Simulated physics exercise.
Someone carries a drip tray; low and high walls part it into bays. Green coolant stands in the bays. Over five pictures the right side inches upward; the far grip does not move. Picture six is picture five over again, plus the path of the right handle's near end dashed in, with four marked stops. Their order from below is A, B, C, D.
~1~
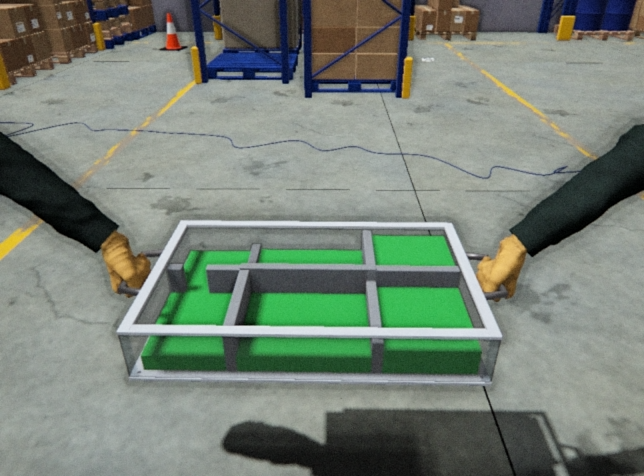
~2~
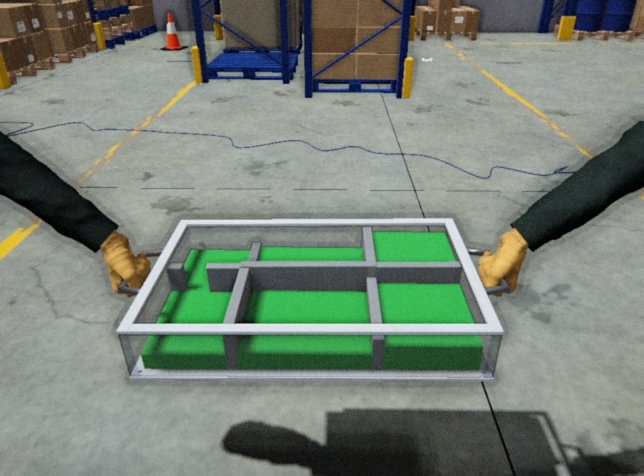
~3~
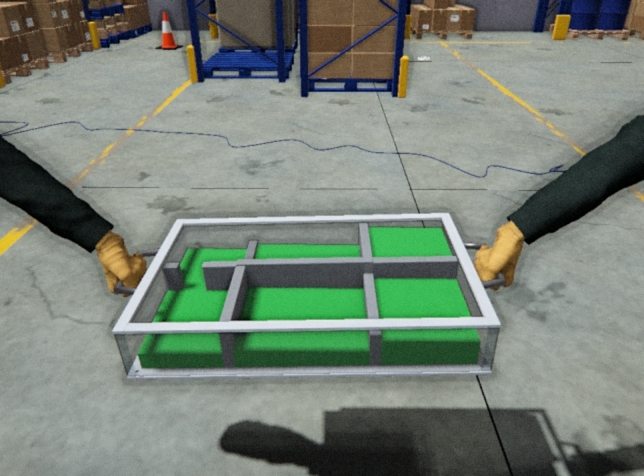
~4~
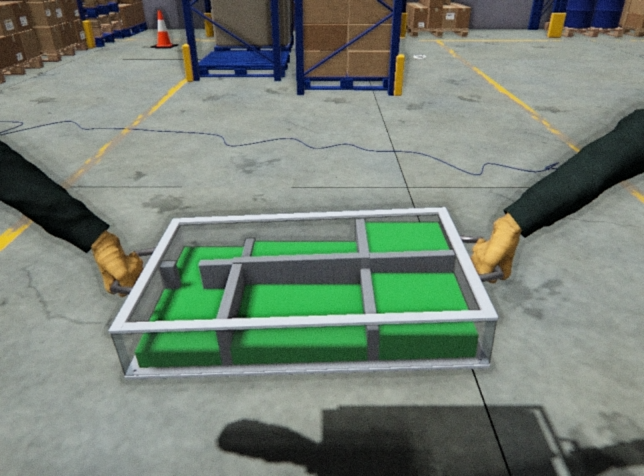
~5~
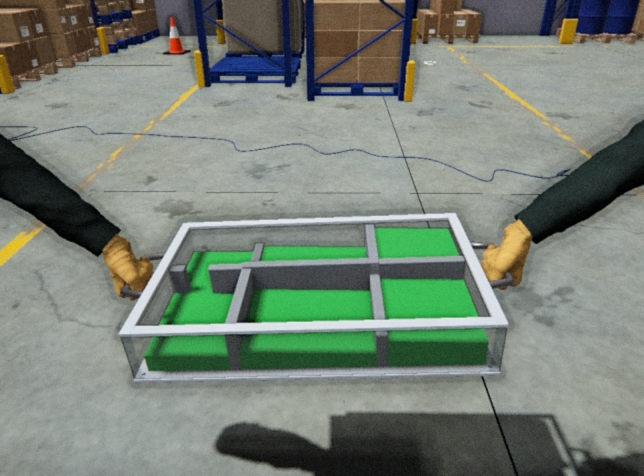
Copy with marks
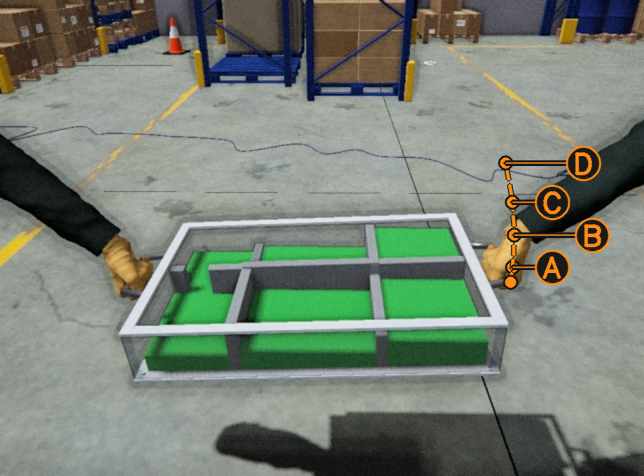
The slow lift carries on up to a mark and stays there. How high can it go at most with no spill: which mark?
Use stop D.
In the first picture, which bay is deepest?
That is the back right bay.
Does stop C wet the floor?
No.
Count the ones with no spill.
All of them.
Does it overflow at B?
No, not at all.
On the marked copy, A at (512, 267); B at (514, 235); C at (512, 202); D at (505, 163).
With A, nothing spills; the back right bay holds the most.
With B, nothing spills; the back right bay holds the most.
With C, nothing spills; the front middle bay holds the most.
With D, nothing spills; the front middle bay holds the most.
